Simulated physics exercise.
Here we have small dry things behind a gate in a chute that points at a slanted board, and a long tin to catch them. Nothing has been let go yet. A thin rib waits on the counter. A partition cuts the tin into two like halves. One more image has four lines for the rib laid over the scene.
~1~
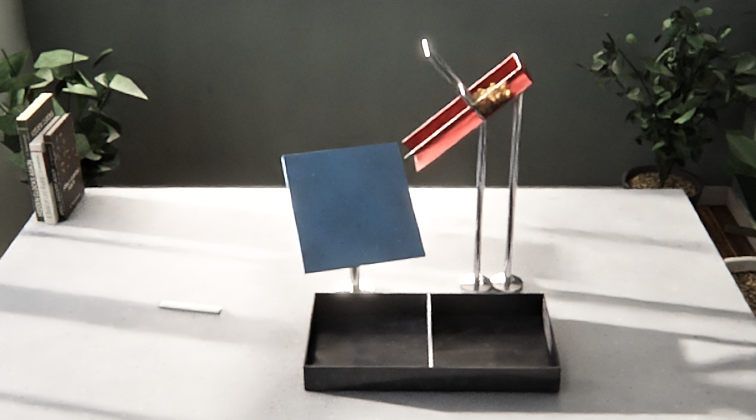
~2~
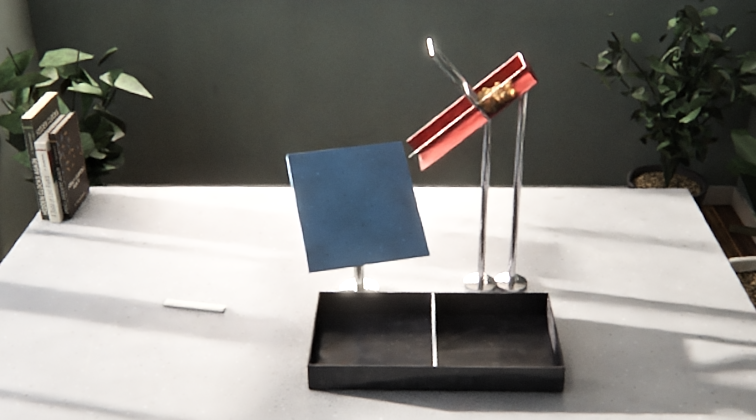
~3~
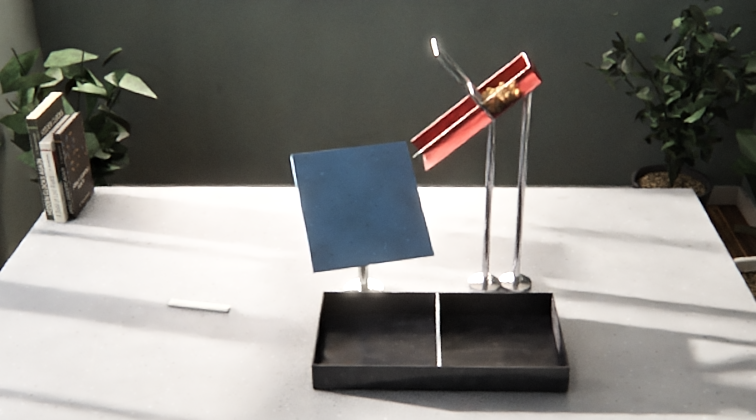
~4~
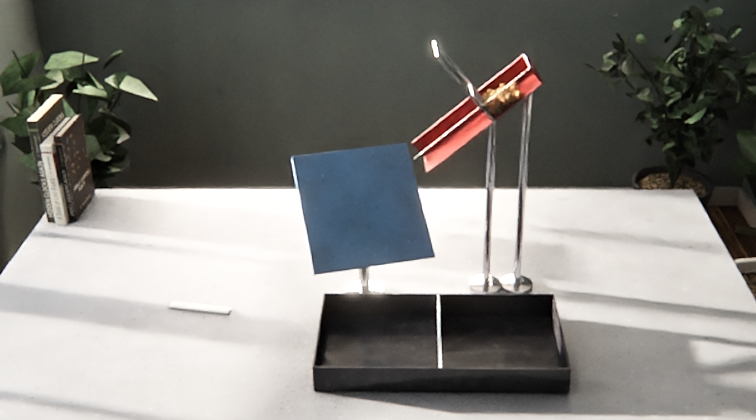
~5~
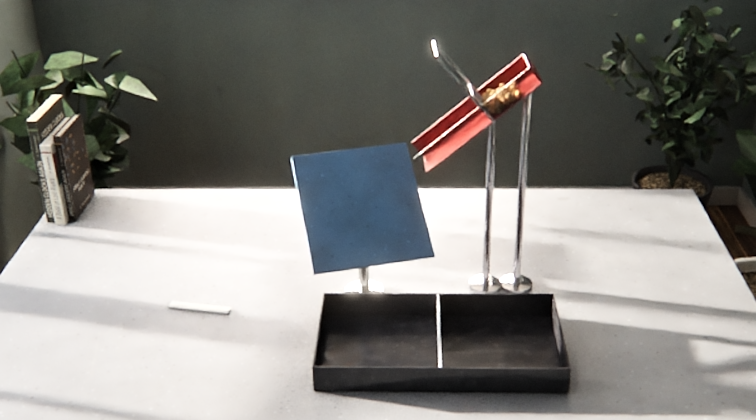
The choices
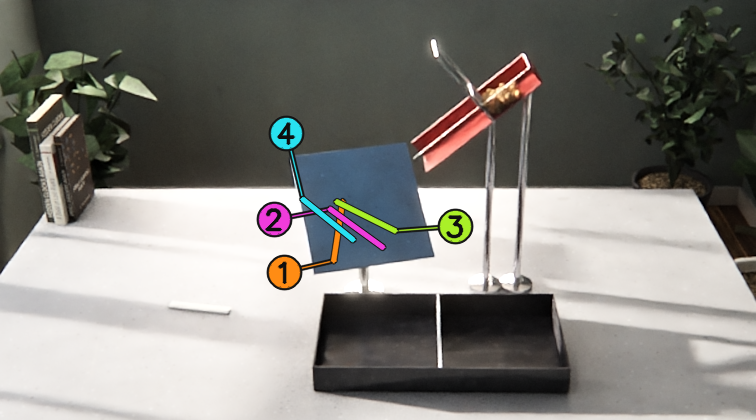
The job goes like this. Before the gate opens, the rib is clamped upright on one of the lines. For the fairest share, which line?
Go for 3.
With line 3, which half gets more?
Right.
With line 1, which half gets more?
More lands on the left.
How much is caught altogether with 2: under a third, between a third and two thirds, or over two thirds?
It is over two thirds.
On the marked copy, line 1 from (342, 201) to (333, 260); line 2 from (330, 209) to (382, 247); line 3 from (336, 201) to (395, 230); line 4 from (302, 199) to (353, 239).
If 1 is chosen, of what is caught, the whole lot in the left half, none at all in the right.
If 2 is chosen, of what is caught, the bulk in the left half, a small share in the right.
If 3 is chosen, of what is caught, close to a third in the left half, close to two thirds in the right.
If 4 is chosen, of what is caught, the bulk in the left half, a small share in the right.
